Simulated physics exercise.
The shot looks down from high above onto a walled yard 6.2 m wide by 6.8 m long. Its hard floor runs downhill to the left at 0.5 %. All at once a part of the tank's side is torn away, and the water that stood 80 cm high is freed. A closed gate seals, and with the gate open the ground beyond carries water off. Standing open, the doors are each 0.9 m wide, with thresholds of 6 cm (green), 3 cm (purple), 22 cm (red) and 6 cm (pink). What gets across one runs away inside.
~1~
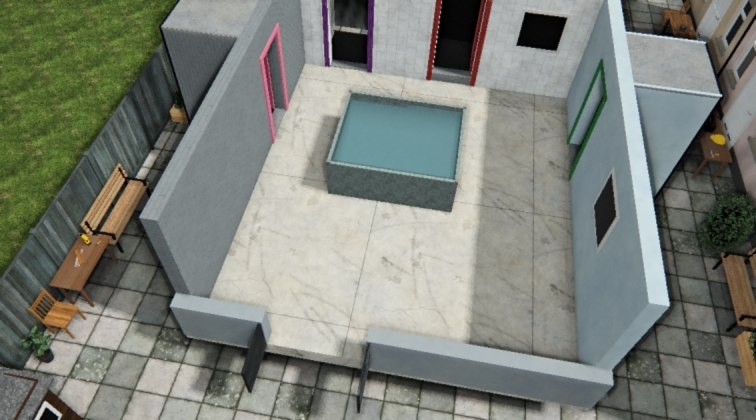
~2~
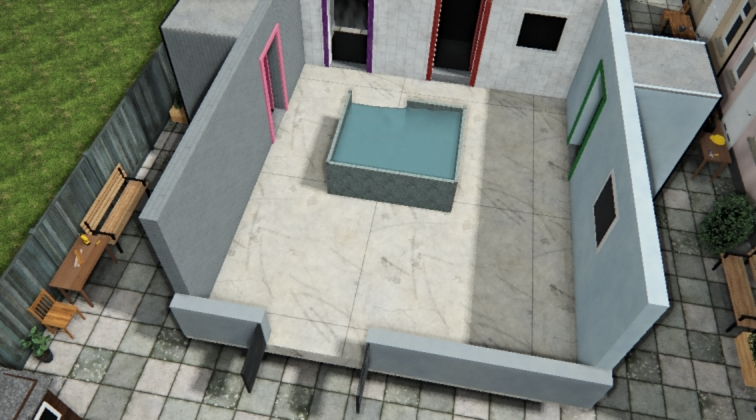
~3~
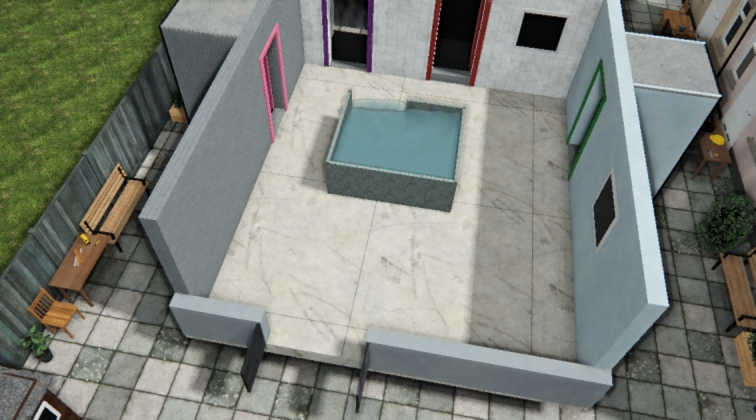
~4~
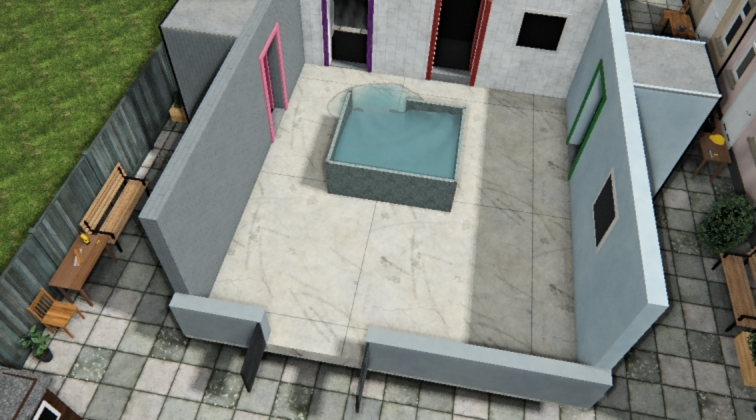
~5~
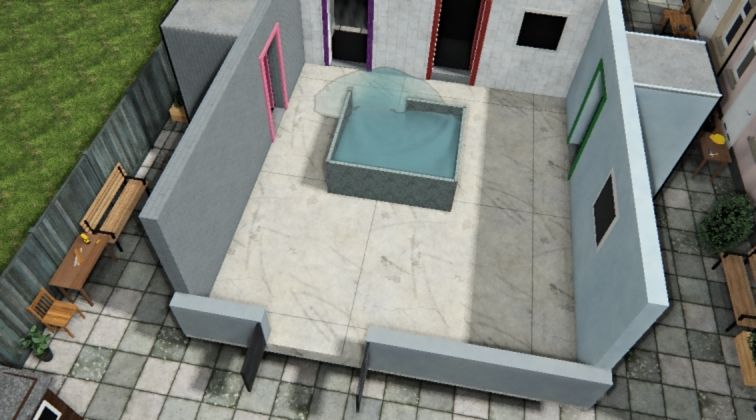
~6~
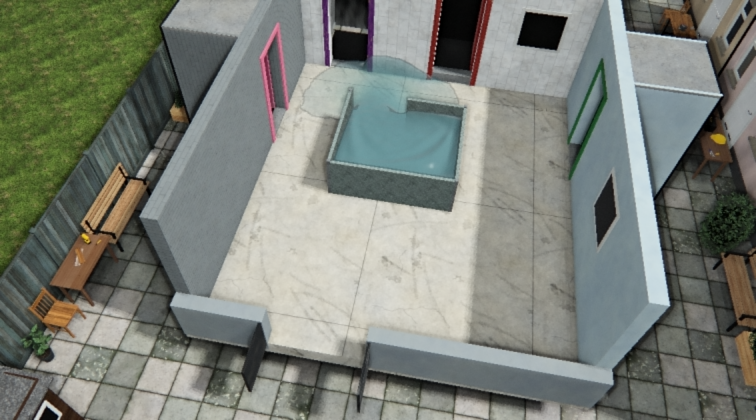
Seen from high above, a walled yard with a pale, marble-like floor holds a raised, grey-sided tank of blue-green water near its back wall. Pink, purple, red and green surrounds edge openings in the walls, while benches stand on paving outside, with grass at far left. The tank's far side opens, and clear water spreads behind it in a widening, rounded sheet as the level inside lowers slightly.
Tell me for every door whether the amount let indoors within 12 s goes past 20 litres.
The green door breaks the limit; the purple door breaks the limit; the red door remains within the limit; the pink door remains within the limit.
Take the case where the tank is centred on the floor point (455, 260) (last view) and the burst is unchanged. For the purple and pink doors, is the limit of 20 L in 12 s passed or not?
Lab note: Purple door limit exceeded; pink door limit exceeded.
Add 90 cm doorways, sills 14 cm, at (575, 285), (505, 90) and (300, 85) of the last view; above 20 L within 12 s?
Door 1: Lower; door 2: Lower; door 3: Higher.
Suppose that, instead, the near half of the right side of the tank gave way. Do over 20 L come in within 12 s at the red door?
Red: Falls short.
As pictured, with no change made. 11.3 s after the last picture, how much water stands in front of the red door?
I'd put it at around 4.0 cm deep.
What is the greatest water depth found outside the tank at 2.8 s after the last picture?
Max depth: About 32 centimetres.
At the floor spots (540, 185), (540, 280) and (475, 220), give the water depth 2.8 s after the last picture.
Taking the spots in order: 5 cm, 0 cm, 0 cm.
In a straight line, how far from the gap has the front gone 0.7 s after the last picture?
It's close to 3.4 metres.
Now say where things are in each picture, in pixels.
The tank at (400, 136) is whole and still, 80 cm deep, in the first frame.
Water pours out on the tank's far side and has run 0.7 m, to a hidden place; typically 9 cm deep outside, 80 cm at the tank's back, in the second frame.
Water pours out on the tank's far side and has run 1.0 m, to a hidden place; typically 13 cm deep outside, 80 cm at the tank's back, in the third frame.
The front is at (400, 87), 1.4 m from the gap on the tank's far side; 2.3 m2 of floor is under water; 80 cm left at the back of the tank, in the fourth frame.
The front is at (362, 72), 1.9 m from the gap on the tank's far side; 4.0 m2 of floor is under water; 75 cm left at the back of the tank, in the fifth frame.
The front is at (347, 62), 2.3 m from the gap on the tank's far side; 5.1 m2 of floor is under water; 68 cm left at the back of the tank, in the sixth frame.
Then, 0.7 s after the last picture water covers 15 % of the floor and is deepest (51 cm) near (387, 78); green door not reached, purple door 29 cm at the sill, 112 L in, red door 20 cm at the sill, 0 L in, pink door not reached.
Then, 1.5 s after the last picture water covers 25 % of the floor and is deepest (45 cm) near (305, 67); green door not reached, purple door 31 cm at the sill, 302 L in, red door 19 cm at the sill, 1 L in, pink door 4 cm at the sill, 0 L in.
Then, 2.8 s after the last picture water covers 50 % of the floor and is deepest (32 cm) near (305, 67); green door 13 cm at the sill, 18 L in, purple door 22 cm at the sill, 522 L in, red door 15 cm at the sill, 2 L in, pink door 7 cm at the sill, 3 L in.
Then, 6.3 s after the last picture water covers 90 % of the floor and is deepest (16 cm) near (305, 67); green door 8 cm at the sill, 52 L in, purple door 14 cm at the sill, 844 L in, red door 8 cm at the sill, 2 L in, pink door 5 cm at the sill, 7 L in.
Then, 11.3 s after the last picture water covers 100 % of the floor and is deepest (12 cm) near (241, 223); green door 5 cm at the sill, 57 L in, purple door 8 cm at the sill, 997 L in, red door 4 cm at the sill, 2 L in, pink door 4 cm at the sill, 7 L in.
